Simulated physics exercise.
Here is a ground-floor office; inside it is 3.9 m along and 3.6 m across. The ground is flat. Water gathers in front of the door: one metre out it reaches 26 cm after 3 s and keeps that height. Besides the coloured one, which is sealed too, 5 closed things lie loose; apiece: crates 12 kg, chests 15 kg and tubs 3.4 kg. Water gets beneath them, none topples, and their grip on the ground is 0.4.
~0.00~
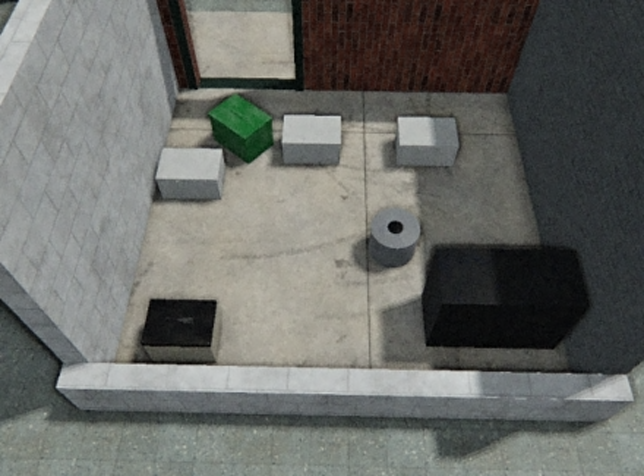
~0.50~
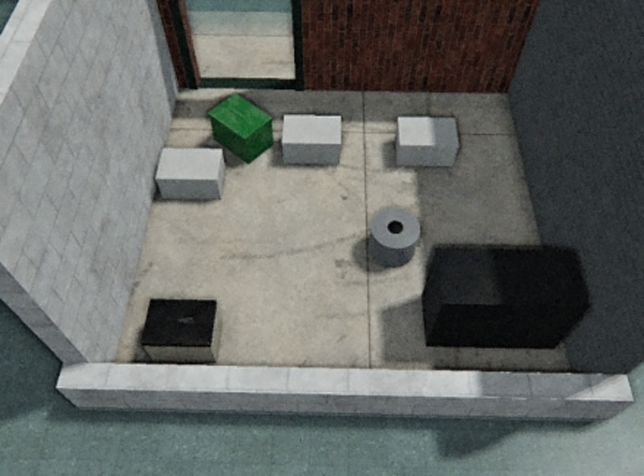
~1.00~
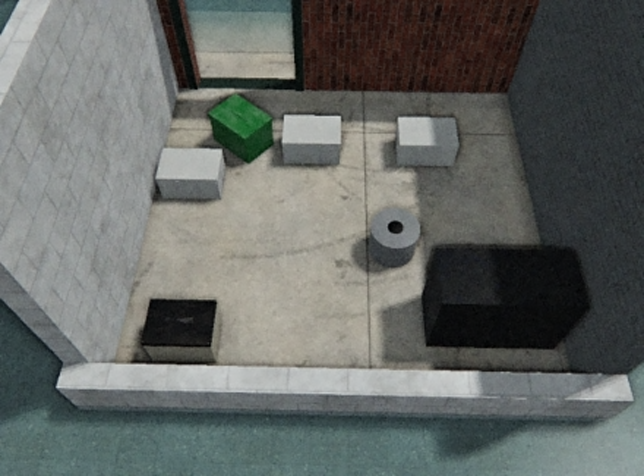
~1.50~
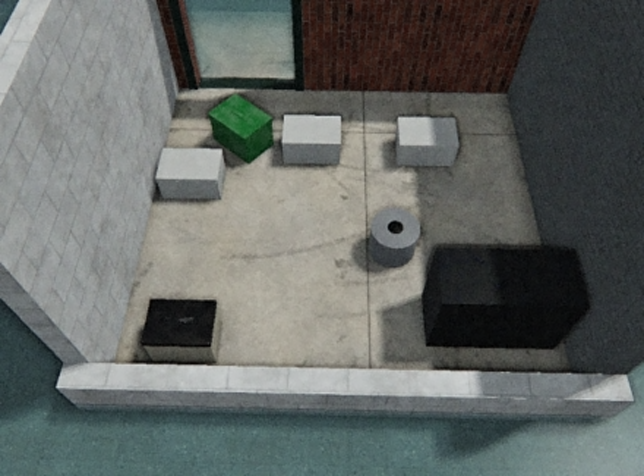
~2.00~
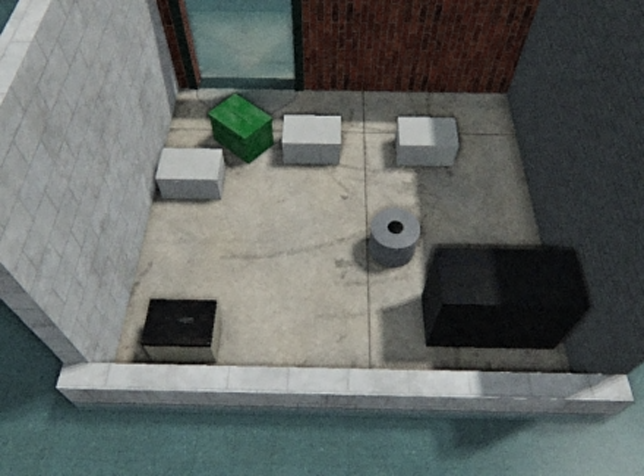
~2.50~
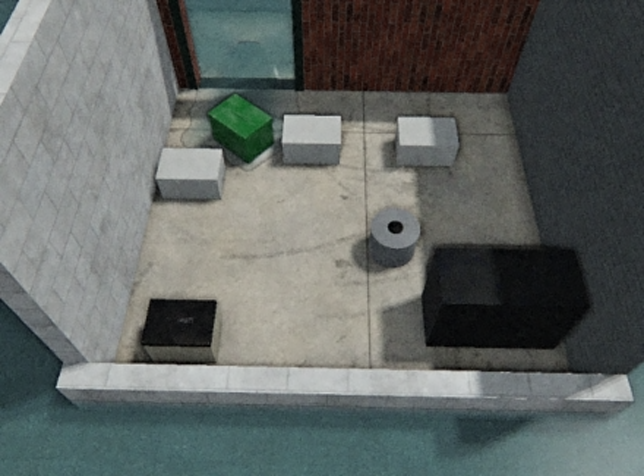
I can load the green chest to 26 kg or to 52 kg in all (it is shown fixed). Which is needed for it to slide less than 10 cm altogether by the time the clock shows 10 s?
Verdict: Neither weight holds it.
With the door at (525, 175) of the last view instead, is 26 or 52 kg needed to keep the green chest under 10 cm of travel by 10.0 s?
In that case only the higher weight holds it.
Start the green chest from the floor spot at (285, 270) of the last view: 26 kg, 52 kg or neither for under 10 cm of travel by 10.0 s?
It takes the larger.
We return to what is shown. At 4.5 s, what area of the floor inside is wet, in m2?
Some 9.0 m2.
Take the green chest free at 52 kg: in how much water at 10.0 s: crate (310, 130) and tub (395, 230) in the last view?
Roughly 14 and 15 cm.
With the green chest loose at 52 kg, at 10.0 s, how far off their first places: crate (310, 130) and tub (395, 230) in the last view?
In that order: 200 cm, 100 cm.
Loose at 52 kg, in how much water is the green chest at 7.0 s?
Roughly 8 cm.
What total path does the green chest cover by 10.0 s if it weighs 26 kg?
About 350 cm.
After 3.5 s the green chest would be 44 cm from its start with 26 kg and 5 cm from its start with 52 kg; 9 cm of water round it then.
After 4.5 s the green chest would be 126 cm from its start with 26 kg and 34 cm from its start with 52 kg; 9 cm of water round it then.
After 7.0 s the green chest would be 239 cm from its start with 26 kg and 53 cm from its start with 52 kg; 8 cm of water round it then.
After 10.0 s the green chest would be 234 cm from its start with 26 kg and 73 cm from its start with 52 kg; 15 cm of water round it then.
